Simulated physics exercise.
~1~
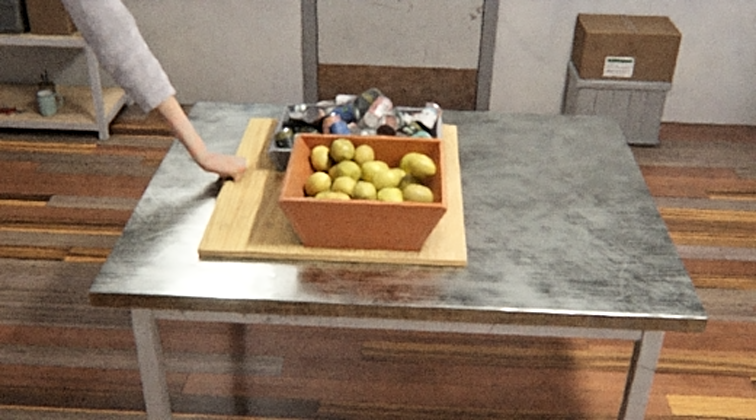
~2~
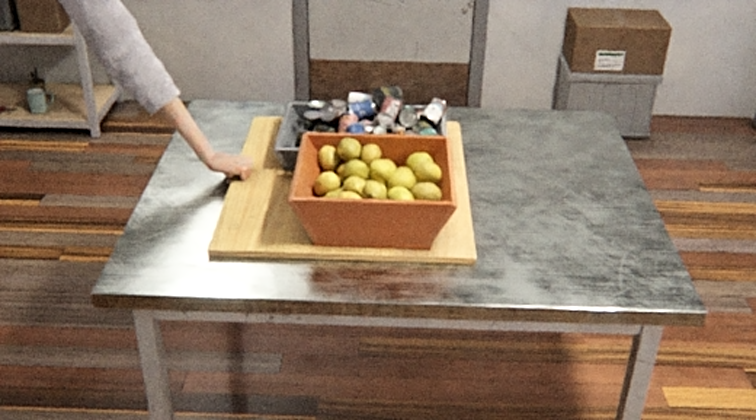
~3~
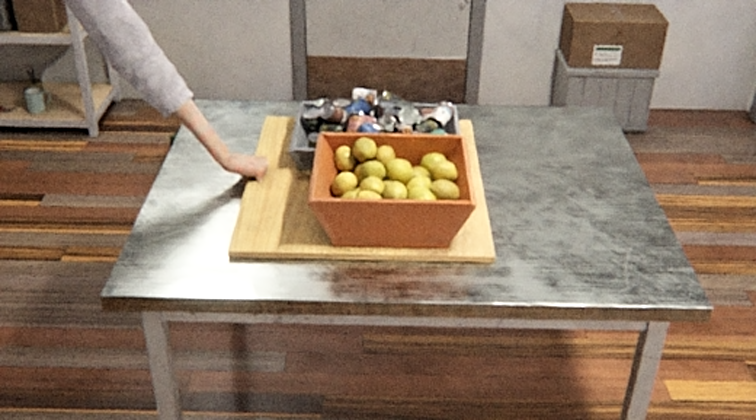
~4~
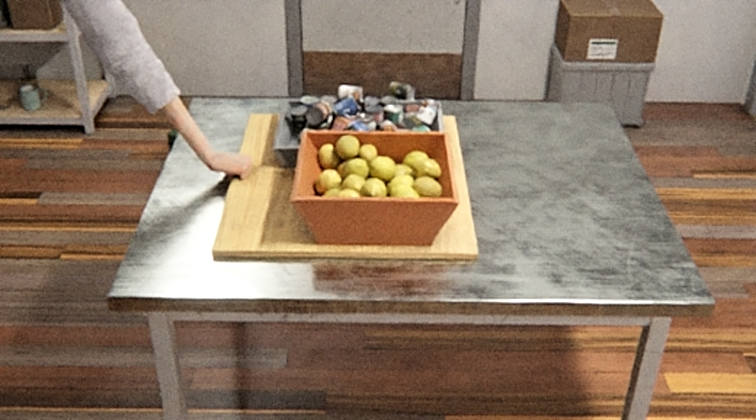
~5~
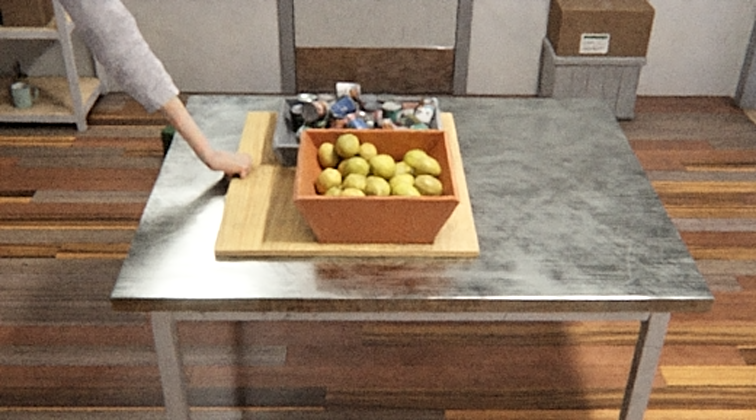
To begin with, a hand in a pale fuzzy sleeve rests on the left edge of a wooden board on a metal table, with an orange container of yellow-green lemons standing in front of a grey container of small tins. The hand pushes the board a little to the right, and both containers ride along with it. It shifts further right, and the tins look jumbled behind the lemons. The hand then draws the board back left a short way. Finally the board sits almost still under the hand, the lemons still heaped in their container and most tins in theirs.
